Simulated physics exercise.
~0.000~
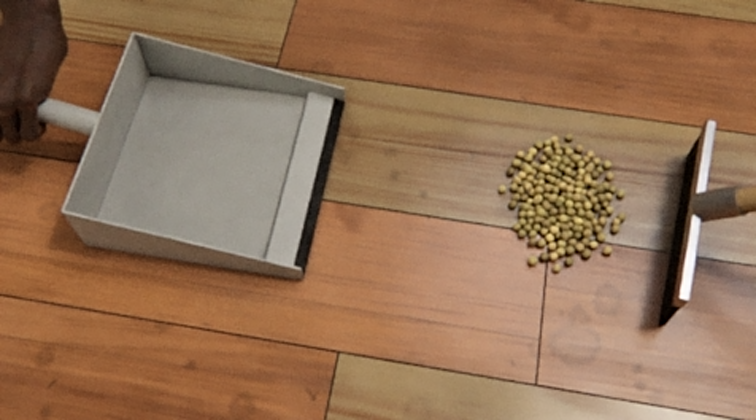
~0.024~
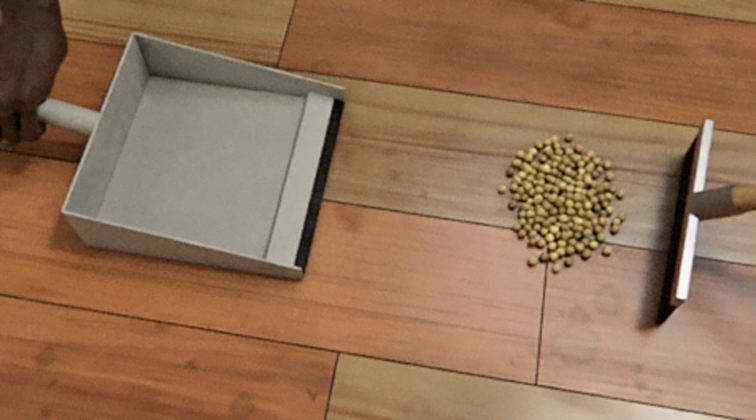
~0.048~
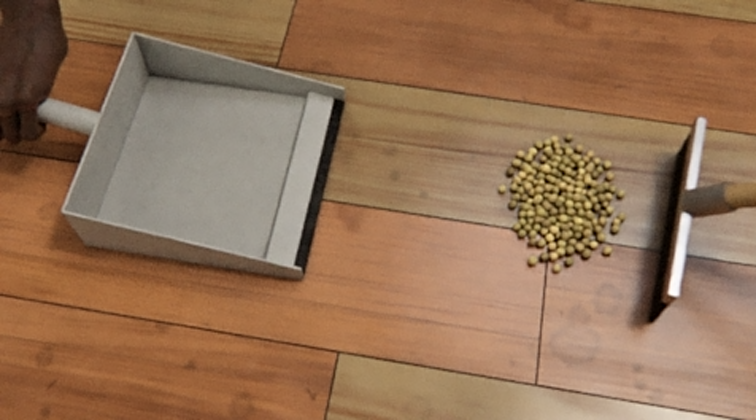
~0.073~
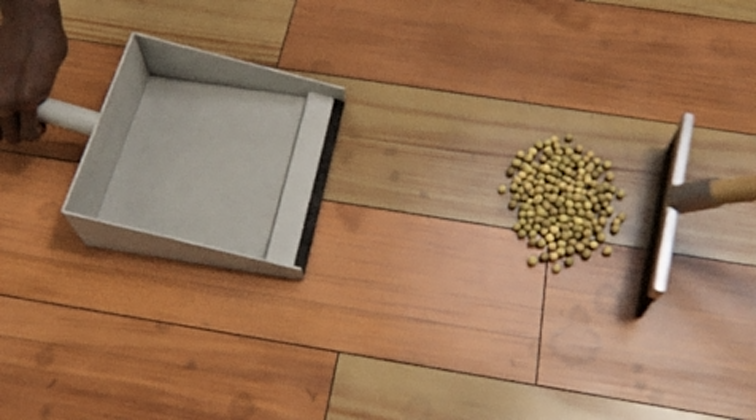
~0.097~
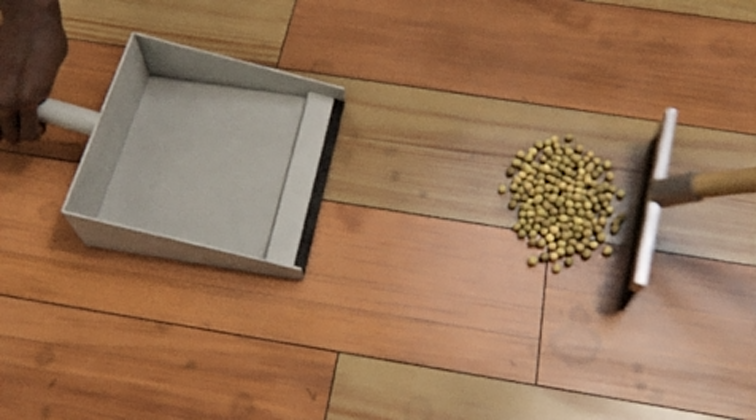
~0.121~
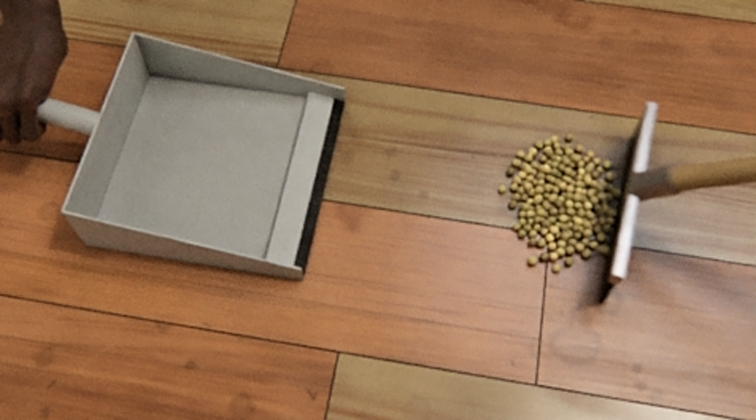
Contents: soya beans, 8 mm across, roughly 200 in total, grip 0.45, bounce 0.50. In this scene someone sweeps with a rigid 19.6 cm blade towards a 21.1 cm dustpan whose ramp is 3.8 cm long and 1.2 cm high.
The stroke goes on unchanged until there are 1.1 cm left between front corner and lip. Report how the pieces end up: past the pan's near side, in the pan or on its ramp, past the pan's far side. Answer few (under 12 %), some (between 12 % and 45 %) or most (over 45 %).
Past the pan's near side: Few, in the pan or on its ramp: Some, past the pan's far side: Some.
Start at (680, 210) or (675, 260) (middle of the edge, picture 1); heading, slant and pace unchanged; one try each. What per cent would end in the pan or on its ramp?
About 25 and 30 per cent.
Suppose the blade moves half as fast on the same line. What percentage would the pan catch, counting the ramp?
It would be around 25 percent.
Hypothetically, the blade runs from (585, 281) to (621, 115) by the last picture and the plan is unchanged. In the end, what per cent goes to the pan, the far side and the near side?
Pan 40; far 25; near 5.
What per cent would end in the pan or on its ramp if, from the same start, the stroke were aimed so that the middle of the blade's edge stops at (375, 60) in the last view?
That comes to near 10 percent.
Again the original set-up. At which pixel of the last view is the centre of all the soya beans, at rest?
Roughly (328, 116).
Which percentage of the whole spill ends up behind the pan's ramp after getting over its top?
Close to 15 per cent.
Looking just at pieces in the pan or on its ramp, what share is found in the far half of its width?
Something like 90 in a hundred.
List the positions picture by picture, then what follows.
In the first frame, blade from (680, 301) to (707, 131), moved 0.0 cm, 0 of the pieces shifted so far; middle of the pieces at (564, 196); pan at (203, 167).
In the second frame, blade from (678, 300) to (705, 130), moved 0.2 cm, 0 of the pieces shifted so far; middle of the pieces at (564, 196).
In the third frame, blade from (670, 297) to (698, 127), moved 1.0 cm, 0 of the pieces shifted so far; middle of the pieces at (564, 196).
In the fourth frame, blade from (656, 292) to (685, 124), moved 2.2 cm, 0 of the pieces shifted so far; middle of the pieces at (564, 196).
In the fifth frame, blade from (637, 286) to (668, 118), moved 3.9 cm, 0 of the pieces shifted so far; middle of the pieces at (564, 196).
In the sixth frame, blade from (616, 278) to (649, 112), moved 5.9 cm, 6 of the pieces shifted so far; middle of the pieces at (561, 200); pan at (203, 167). The blade's pace is about 0.82 m/s, heading 12 degrees away from the viewer's side.
Then, at 0.30 s, middle of the blade 15 cm from the lip; 0 % over the lip, far side 15 %, near side 0 %.
Then, at 0.41 s, middle of the blade 6 cm from the lip; 0 % over the lip, far side 25 %, near side 0 %.
After 0.66 s, middle of the blade 2 cm from the lip; 30 % over the lip, far side 35 %, near side 5 %.
In the end, at 1.6 s, near side 5 %, pan 30 %, far side 35 %, in front of the lip or behind the blade 30 %.
